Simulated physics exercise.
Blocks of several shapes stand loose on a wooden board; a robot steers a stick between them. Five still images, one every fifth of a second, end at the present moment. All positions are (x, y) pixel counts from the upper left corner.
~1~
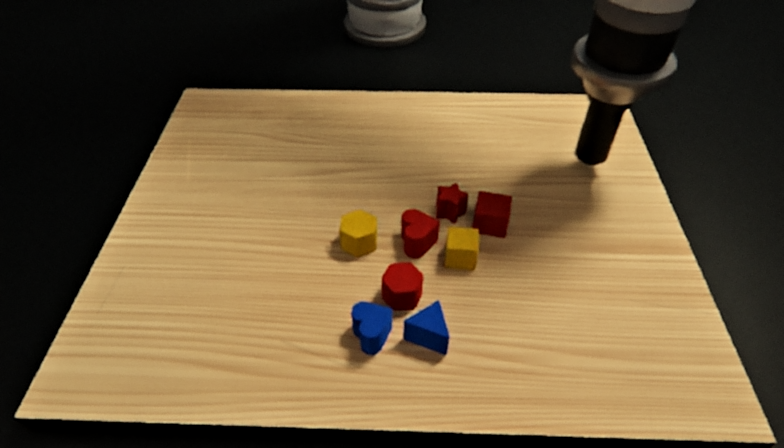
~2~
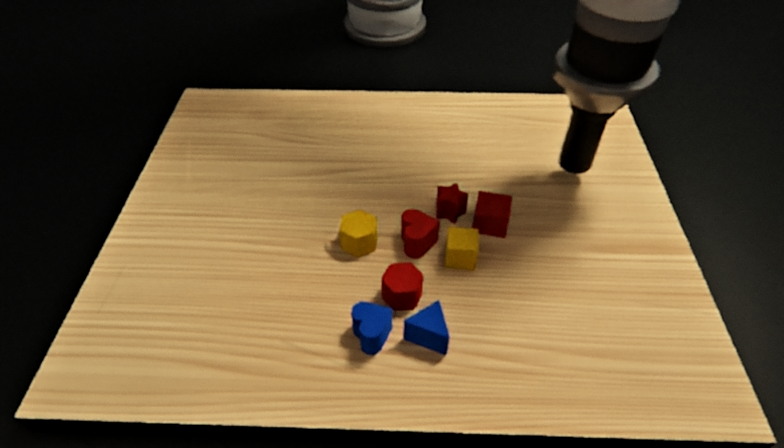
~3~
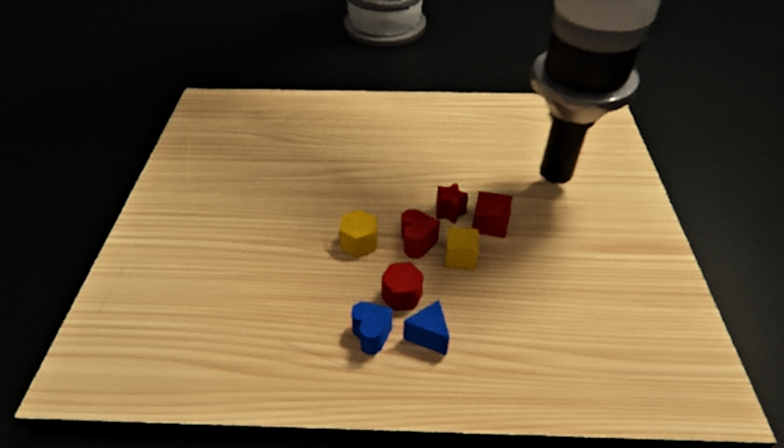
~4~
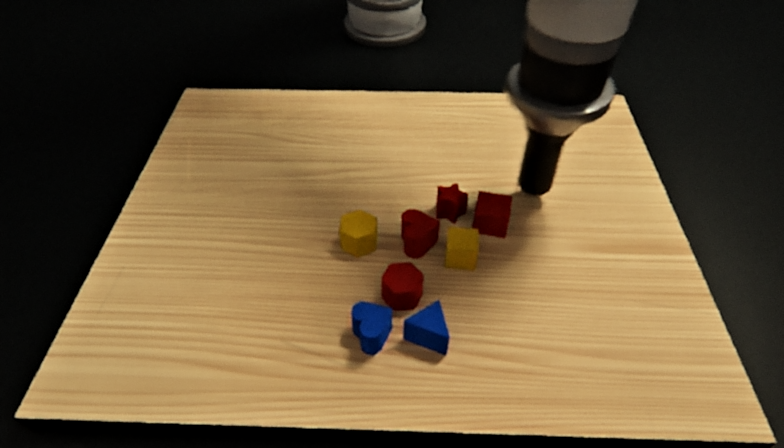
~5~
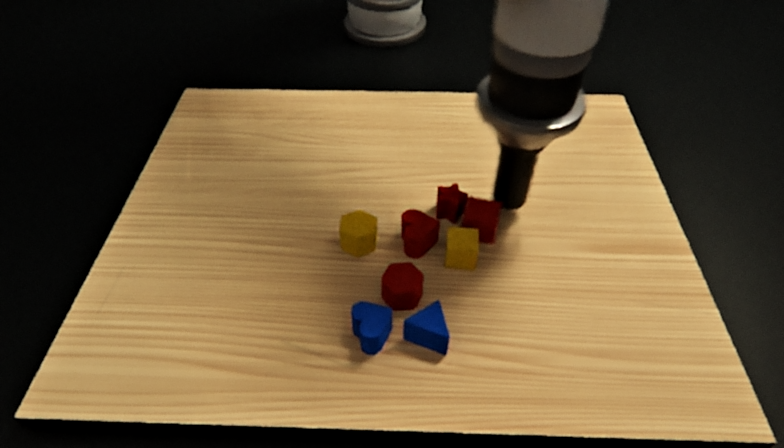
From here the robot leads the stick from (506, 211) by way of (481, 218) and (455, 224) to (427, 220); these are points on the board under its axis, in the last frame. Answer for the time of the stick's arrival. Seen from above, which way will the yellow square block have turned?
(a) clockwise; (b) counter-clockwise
I choose b.
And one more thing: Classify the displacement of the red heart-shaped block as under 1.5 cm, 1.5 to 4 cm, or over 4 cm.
Distance: Between 1.5 and 4 cm.
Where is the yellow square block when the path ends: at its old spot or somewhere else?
At the moment the path ends, the yellow square block no longer stands where it did.
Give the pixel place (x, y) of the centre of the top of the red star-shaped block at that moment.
Most likely (408, 185).
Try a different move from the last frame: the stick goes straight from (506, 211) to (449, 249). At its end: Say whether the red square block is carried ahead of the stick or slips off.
It stays ahead.
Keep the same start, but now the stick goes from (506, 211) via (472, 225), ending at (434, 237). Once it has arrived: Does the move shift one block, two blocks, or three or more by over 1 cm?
Blocks moved: Three or more.
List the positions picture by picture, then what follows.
The first frame shows tip of the stick (590, 156), middles of tops, red heart-shaped block (418, 222), red star-shaped block (452, 192), yellow square block (463, 238), red square block (494, 204).
The second frame shows stick (574, 165), nothing pushed.
The third frame shows stick (556, 174), nothing pushed.
The fourth frame shows stick (534, 186), nothing pushed.
The fifth frame shows stick (509, 199), red heart-shaped block (418, 222), red star-shaped block (452, 192), yellow square block (463, 238), red square block (483, 209).
What follows on the original path. Halfway along, stick (469, 210); red heart-shaped block (408, 225), turned 20° clockwise; red star-shaped block (441, 193), turned 50° clockwise; yellow square block (455, 252); red square block (447, 227), turned 20° anticlockwise.
At the end, stick (428, 208); red heart-shaped block (388, 234), turned 50° clockwise; red star-shaped block (408, 185), turned 80° clockwise; yellow square block (453, 257), turned 30° anticlockwise; red square block (429, 232), turned 60° anticlockwise.
